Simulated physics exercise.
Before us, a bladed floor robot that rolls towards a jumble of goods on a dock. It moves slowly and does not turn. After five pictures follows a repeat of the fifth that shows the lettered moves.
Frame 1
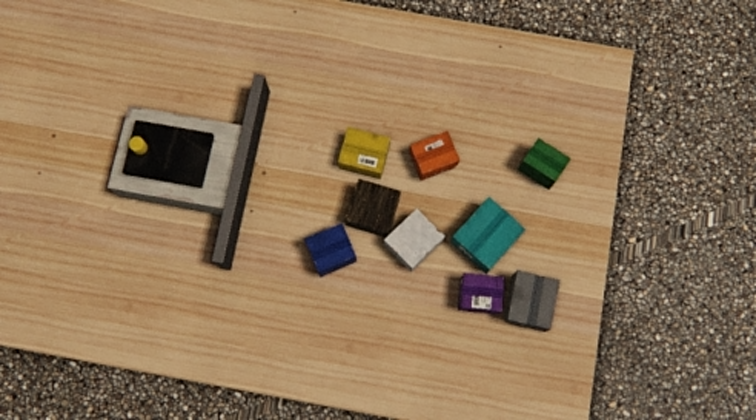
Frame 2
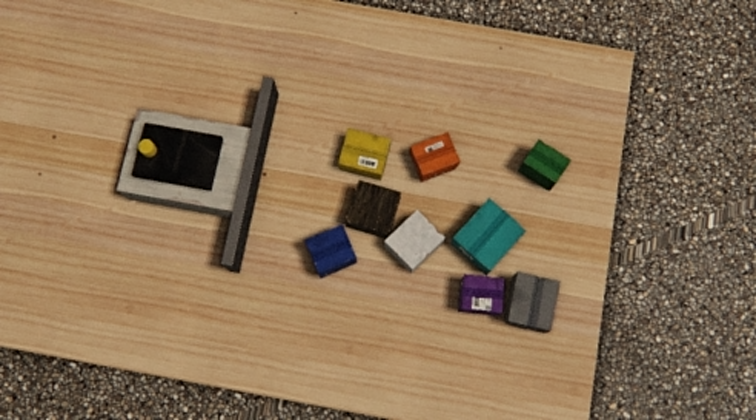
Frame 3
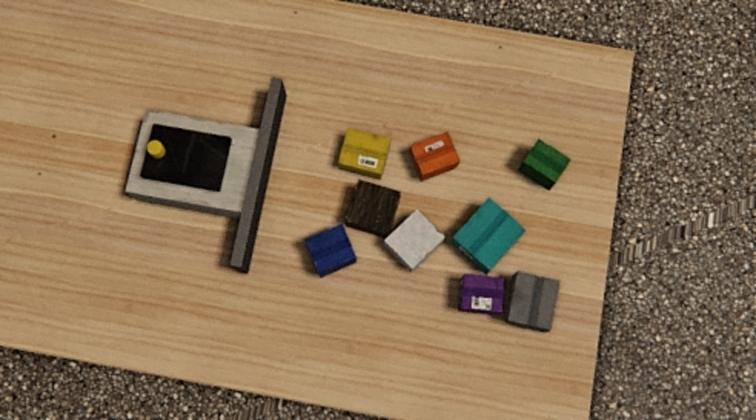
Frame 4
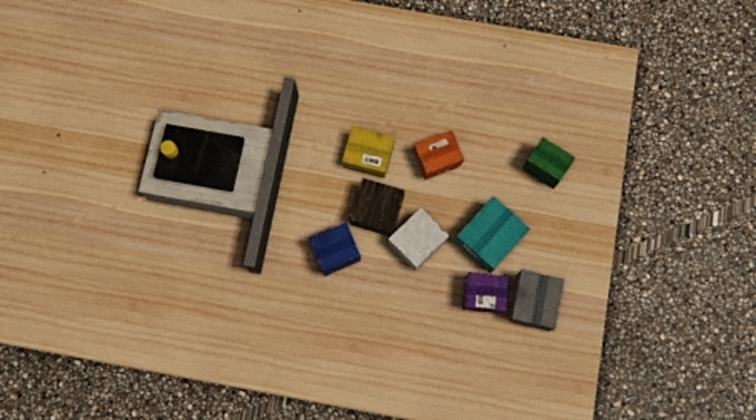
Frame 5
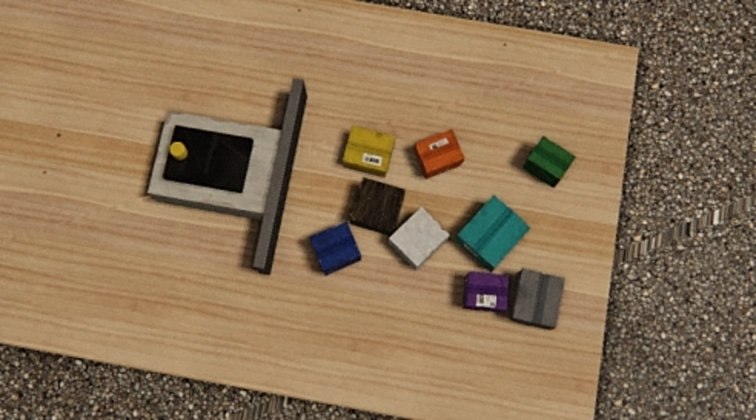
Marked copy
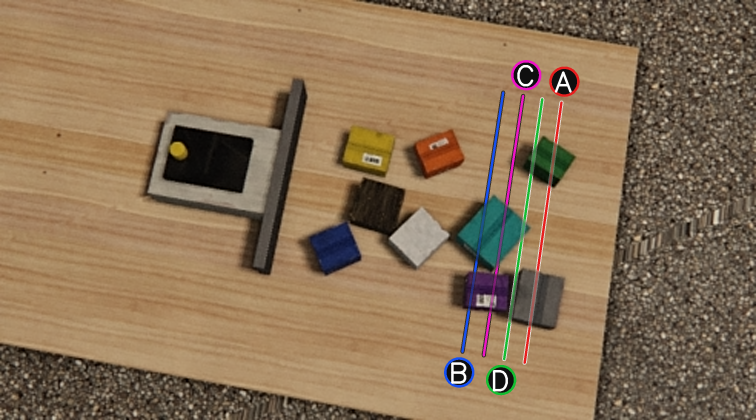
A bladed floor robot creeping slowly right across a wooden surface, nearing a scattered group of colourful boxes that stay still.
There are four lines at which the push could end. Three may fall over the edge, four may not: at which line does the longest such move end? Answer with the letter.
It should halt at A.
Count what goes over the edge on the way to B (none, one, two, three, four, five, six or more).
The count is none.
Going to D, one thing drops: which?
The grey box goes over.
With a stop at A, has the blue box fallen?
No.
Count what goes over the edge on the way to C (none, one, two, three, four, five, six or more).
In all, none.
On the marked copy, A at (544, 228); B at (484, 218); C at (504, 221); D at (524, 225).
Taking A. A third of the way, robot (310, 176); blue box (388, 268); orange parcel (458, 160).
Two thirds of the way, robot (406, 193); grey box (581, 324); turquoise box (562, 234).
When it is over, robot (481, 206); turquoise box over the edge; grey box over the edge; two fallen.
As for the rest, B is within the limit but short; C is within the limit but short; D is within the limit but short.
